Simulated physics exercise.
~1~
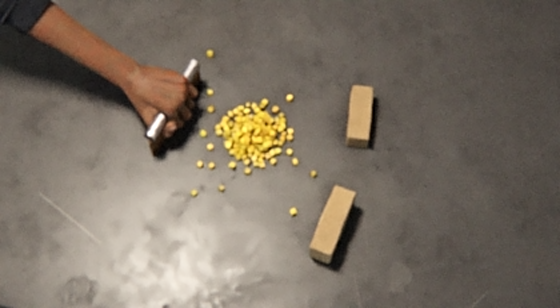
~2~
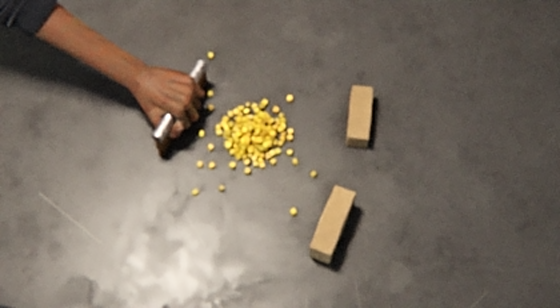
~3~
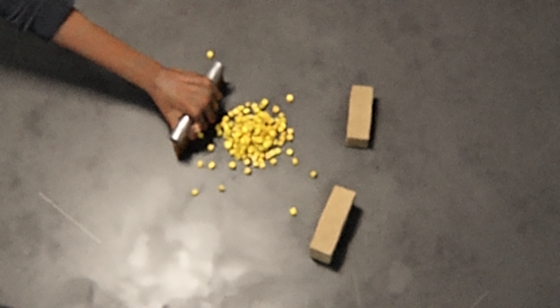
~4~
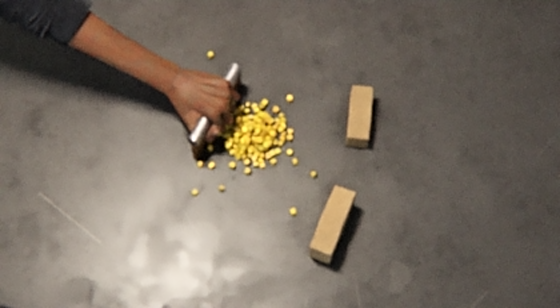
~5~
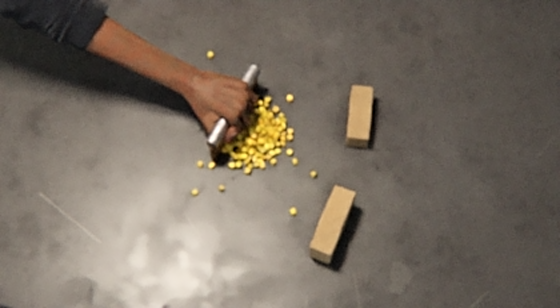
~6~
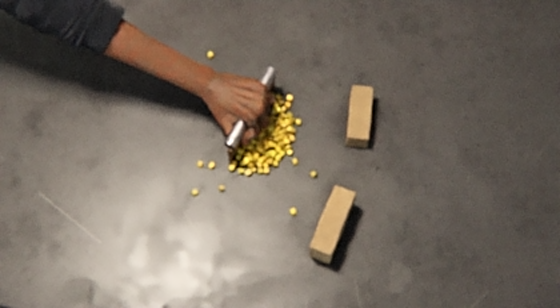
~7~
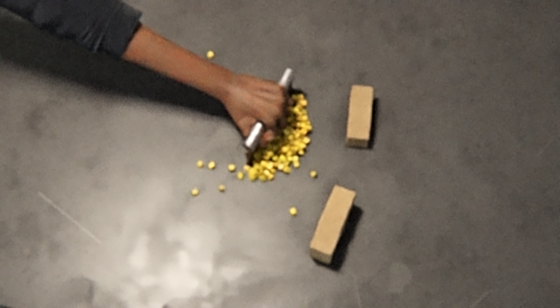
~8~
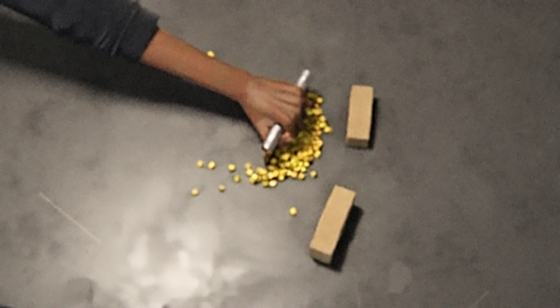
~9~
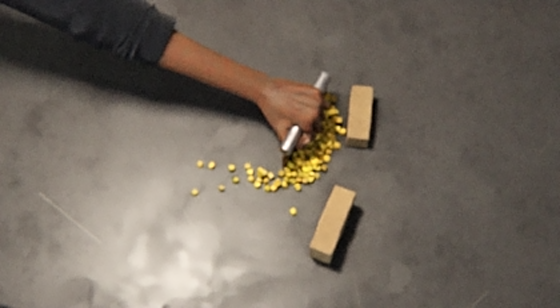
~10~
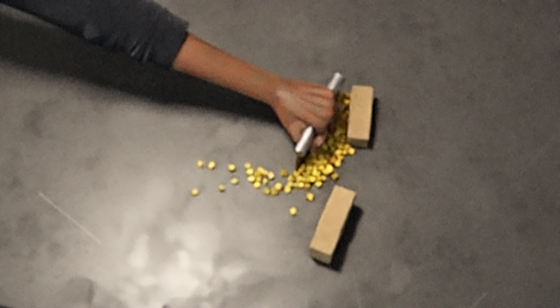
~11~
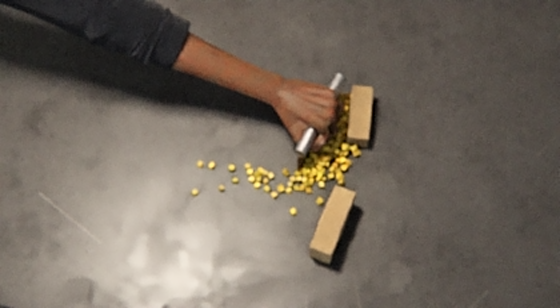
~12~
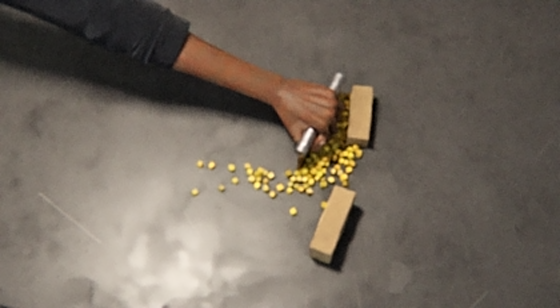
A hand gripping a pale, straight scraper moves right across a dark grey surface toward a loose heap of small yellow pieces. Two tan blocks stand beyond the heap, one above the other, with a gap between them. The scraper meets the heap and pushes its upper part right, while the lower pieces trail behind in a scattered tail. The pushed pieces bunch up against the upper block, and some spill down toward the opening. The hand then stops close to that block and stays there, with nearly all the pieces still on the near side of the blocks.
